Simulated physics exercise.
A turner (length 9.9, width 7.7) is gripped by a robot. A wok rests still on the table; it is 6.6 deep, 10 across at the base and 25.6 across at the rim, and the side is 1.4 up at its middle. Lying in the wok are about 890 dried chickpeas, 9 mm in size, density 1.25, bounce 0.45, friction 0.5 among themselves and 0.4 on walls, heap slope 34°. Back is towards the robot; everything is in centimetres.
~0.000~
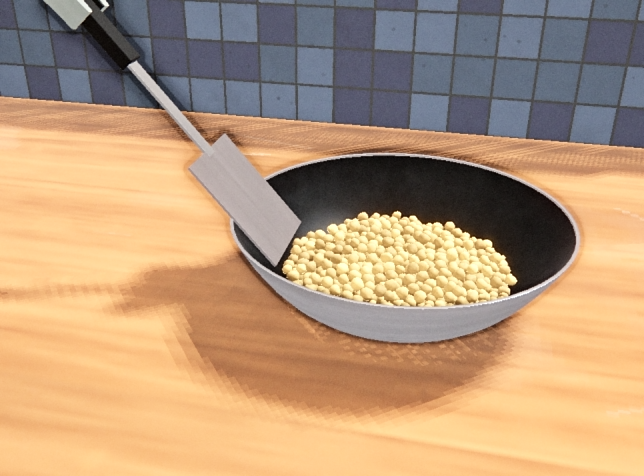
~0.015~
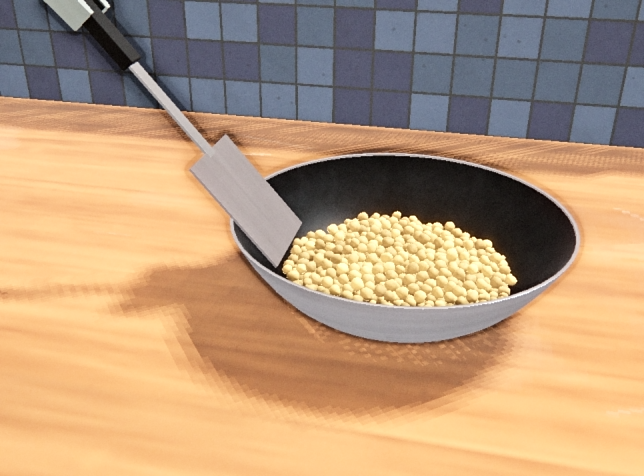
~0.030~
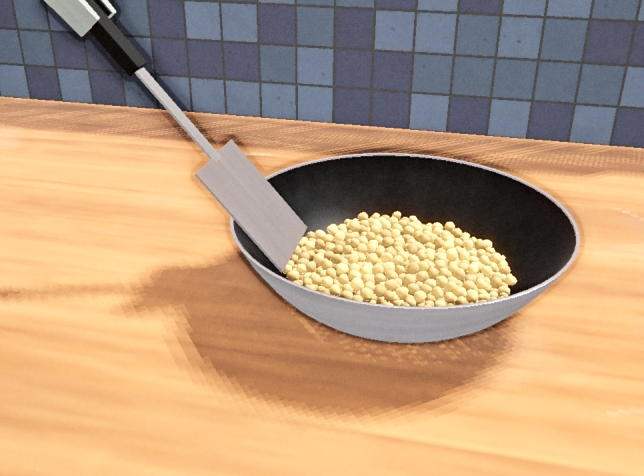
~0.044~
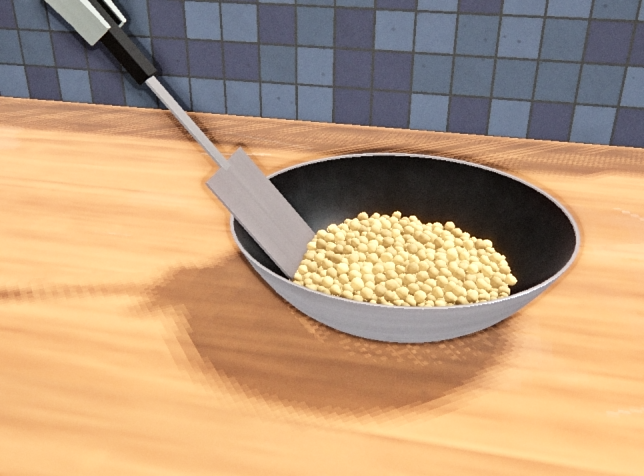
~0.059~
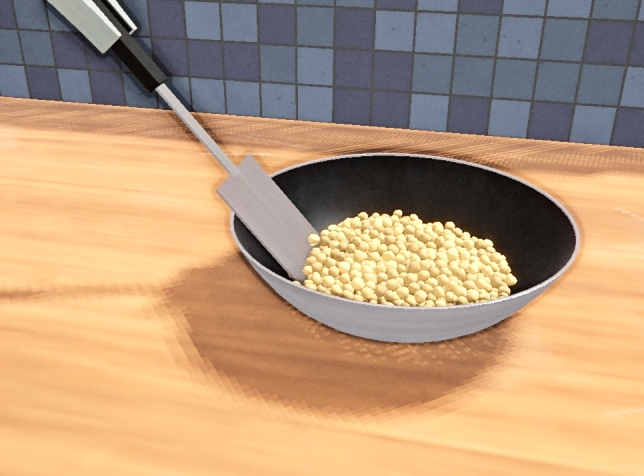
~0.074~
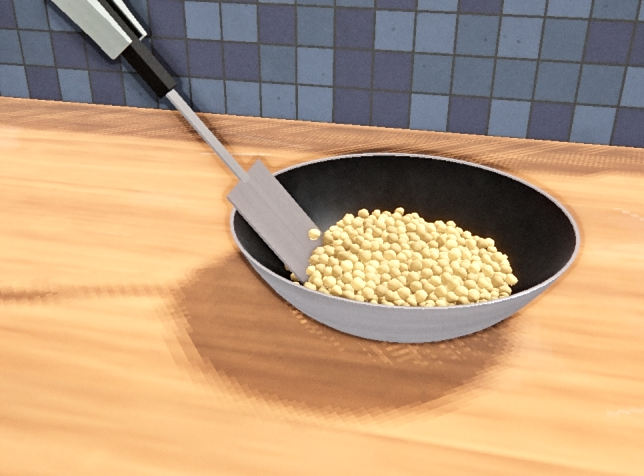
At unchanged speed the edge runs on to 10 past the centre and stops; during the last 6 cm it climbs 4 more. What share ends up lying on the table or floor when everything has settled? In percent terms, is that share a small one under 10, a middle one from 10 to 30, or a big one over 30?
A middle one.
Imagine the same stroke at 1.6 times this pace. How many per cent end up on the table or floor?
Something close to 30 per cent ends up on the table or floor.
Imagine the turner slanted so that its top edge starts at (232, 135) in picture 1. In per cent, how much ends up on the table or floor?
About 25 per cent.
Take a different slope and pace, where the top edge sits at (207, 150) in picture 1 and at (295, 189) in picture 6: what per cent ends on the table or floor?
It comes to something like 40 %, give or take.
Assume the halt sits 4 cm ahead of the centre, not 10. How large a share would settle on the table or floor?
0 %, roughly.
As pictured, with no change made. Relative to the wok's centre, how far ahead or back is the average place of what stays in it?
Ahead of centre, roughly 3.0 centimetres.
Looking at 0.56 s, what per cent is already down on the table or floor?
Around 15 %.
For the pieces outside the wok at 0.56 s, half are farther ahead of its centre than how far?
Some 20 centimetres ahead.
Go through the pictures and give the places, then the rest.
In the first picture, turner top edge at (207, 150), sloping 49°; upper third of the load around (394, 259), from x 290 to 510, top at y 215; 888 in the wok.
In the second picture, turner top edge at (208, 151), sloping 49°; upper third of the load around (394, 259), from x 290 to 510, top at y 215.
In the third picture, turner top edge at (214, 156), sloping 49°; upper third of the load around (394, 259), from x 290 to 510, top at y 215.
In the fourth picture, turner top edge at (224, 164), sloping 49°; upper third of the load around (394, 259), from x 290 to 510, top at y 215.
In the fifth picture, turner top edge at (233, 171), sloping 49°; upper third of the load around (393, 258), from x 290 to 510, top at y 215.
In the sixth picture, turner top edge at (243, 177), sloping 49°; upper third of the load around (395, 257), from x 290 to 510, top at y 210; 888 in the wok.
After 0.19 s, sloping 49°, highest piece 5 above the table; 888 in the wok.
After 0.30 s, sloping 49°, highest piece 7 above the table; 888 in the wok.
After 0.56 s, sloping 49°, highest piece 8 above the table; 685 in the wok, 131 on the table or floor, 72 on the blade or in flight.
After 1.61 s, sloping 49°, highest piece 6 above the table; 685 in the wok, 203 on the table or floor.
At rest, 685 in the wok, 203 on the table or floor. That is 23 % on the table or floor.
